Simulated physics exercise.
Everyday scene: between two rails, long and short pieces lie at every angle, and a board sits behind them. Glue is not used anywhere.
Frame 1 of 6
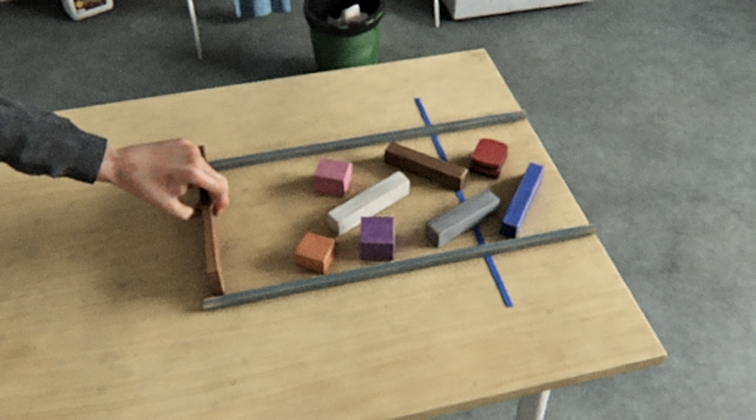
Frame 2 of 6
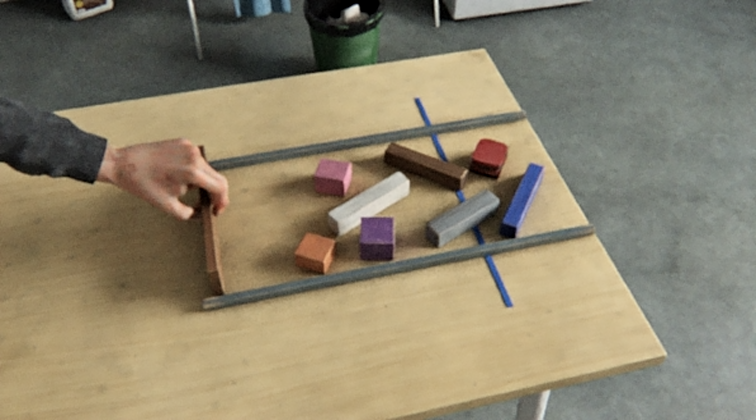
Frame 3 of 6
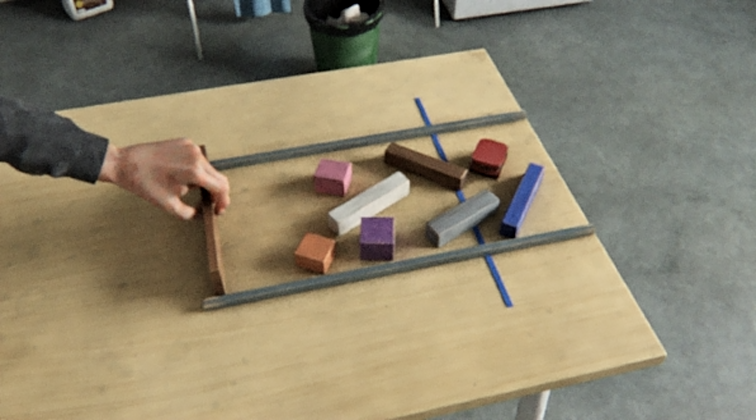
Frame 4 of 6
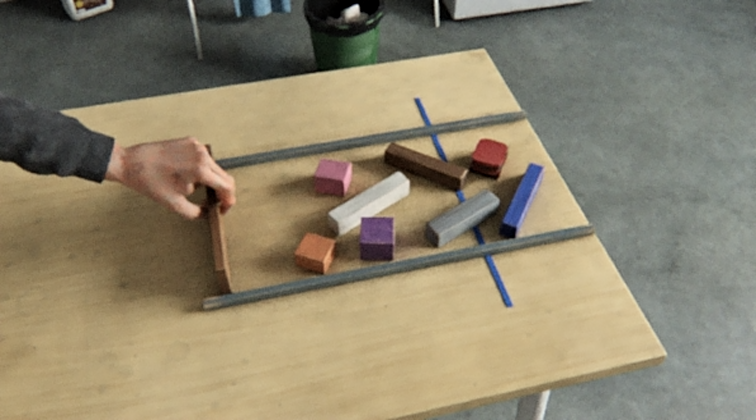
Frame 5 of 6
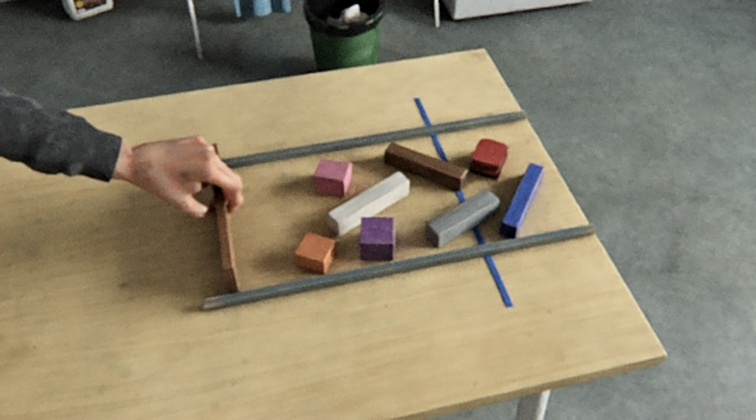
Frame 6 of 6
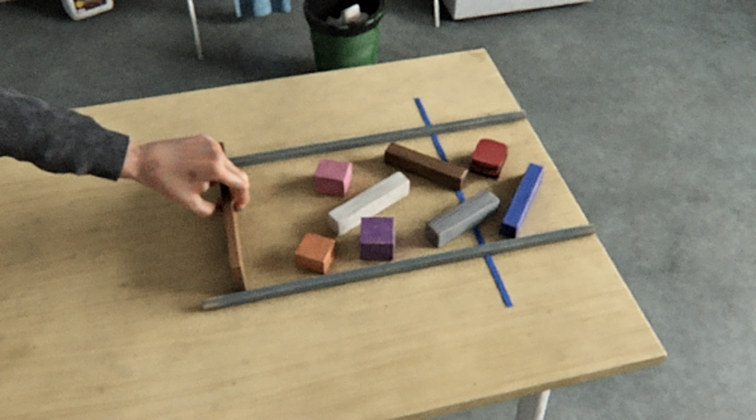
Hand holding a brown board between two rails, then sliding it slightly right behind scattered coloured blocks and bars, which stay still.
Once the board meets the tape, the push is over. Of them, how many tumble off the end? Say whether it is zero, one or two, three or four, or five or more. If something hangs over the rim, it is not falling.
It sends over the edge not one piece.
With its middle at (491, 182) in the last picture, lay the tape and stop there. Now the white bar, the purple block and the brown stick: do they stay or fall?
As for the white bar, it keeps its place; the purple block keeps its place; the brown stick keeps its place.
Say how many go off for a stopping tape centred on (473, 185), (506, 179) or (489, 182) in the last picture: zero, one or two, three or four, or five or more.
Tape by tape, the falls would be 1 or 2, then either three or four, then one or two.
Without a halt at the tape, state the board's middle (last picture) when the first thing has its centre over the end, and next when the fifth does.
First about (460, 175), next about (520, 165).
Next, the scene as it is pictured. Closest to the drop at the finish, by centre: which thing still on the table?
It's the red case that ends up nearest.
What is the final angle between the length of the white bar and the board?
Around 30 degrees.
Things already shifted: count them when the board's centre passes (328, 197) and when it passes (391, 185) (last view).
4 at one spot and 7 at the other.
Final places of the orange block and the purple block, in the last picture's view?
Answer: First (489, 218), after that (521, 211).
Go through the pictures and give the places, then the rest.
The first frame shows blue stick (523, 199); red case (489, 158); grey stick (463, 218); board (209, 217); tape (457, 188).
The second frame shows red case (489, 159); orange block (316, 253).
The third frame shows grey stick (463, 218); pink block (333, 177).
The fourth frame shows blue stick (523, 200); white bar (370, 203).
The fifth frame shows red case (489, 159); board (223, 215).
The sixth frame shows blue stick (523, 200); red case (489, 159); grey stick (463, 218); board (230, 214); tape (457, 188).
Soon after, none off yet; blue stick at rest near (523, 200); red case at rest near (489, 159); grey stick at rest near (463, 218).
At rest, the number that fall off is zero.
